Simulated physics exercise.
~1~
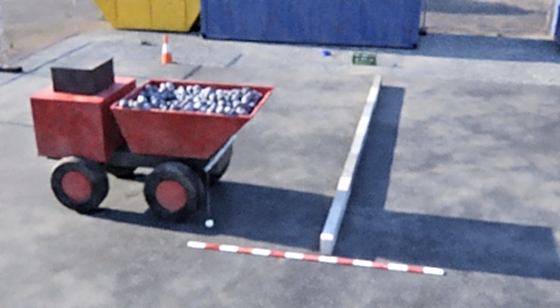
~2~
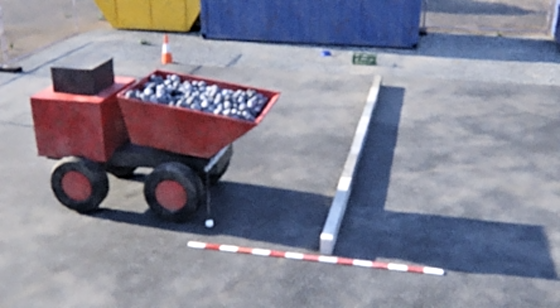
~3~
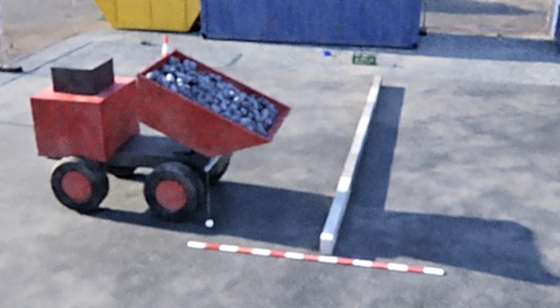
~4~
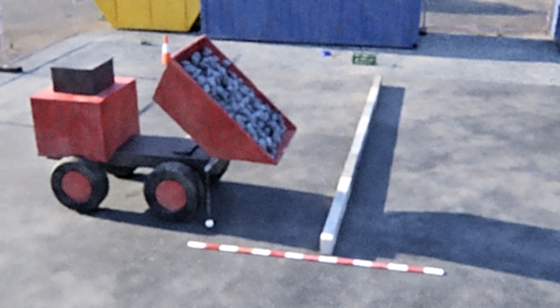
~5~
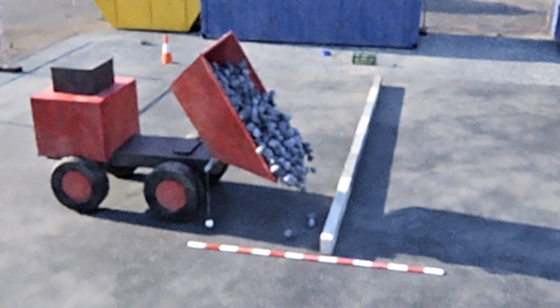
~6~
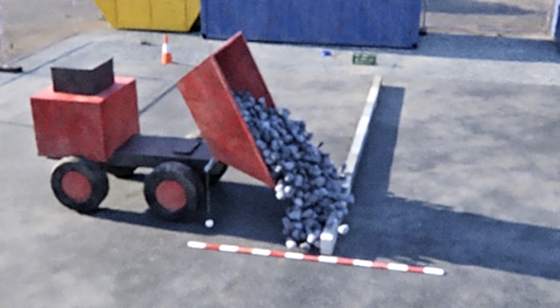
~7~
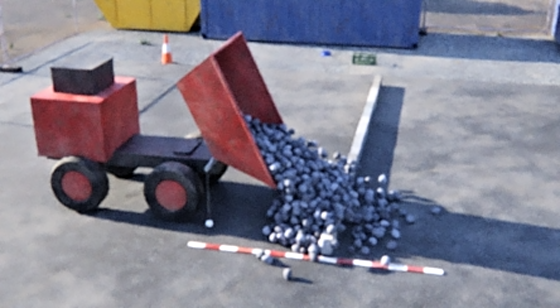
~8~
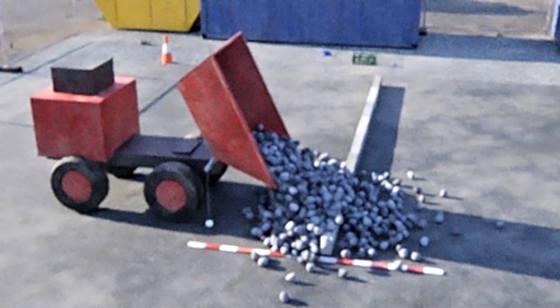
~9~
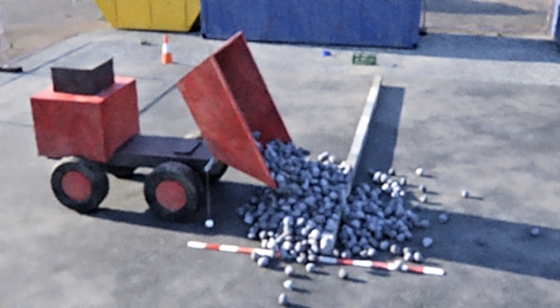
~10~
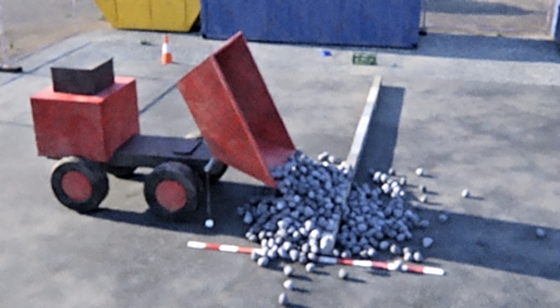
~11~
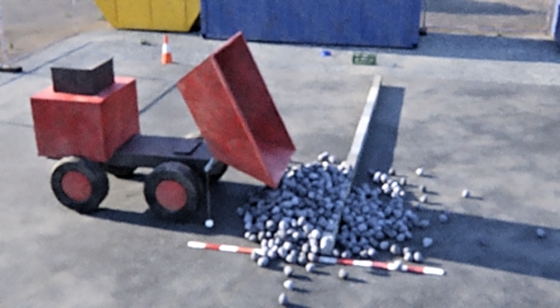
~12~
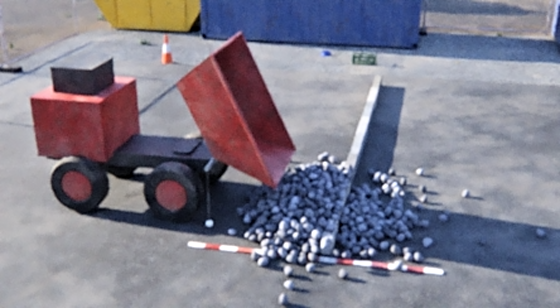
A red site dumper with black wheels stands at the left of a sunlit grey yard, seen from above and to the side, its skip heaped with grey stones. A pale kerb lies to its right, with a red and white banded pole in front and an orange cone, a yellow container and a blue one behind. The skip tips steadily to the right until it is steep, and the stones slide out in a rush. They pile against the kerb, and some spill over it. The skip stays raised and empty, with most stones heaped on the near side.
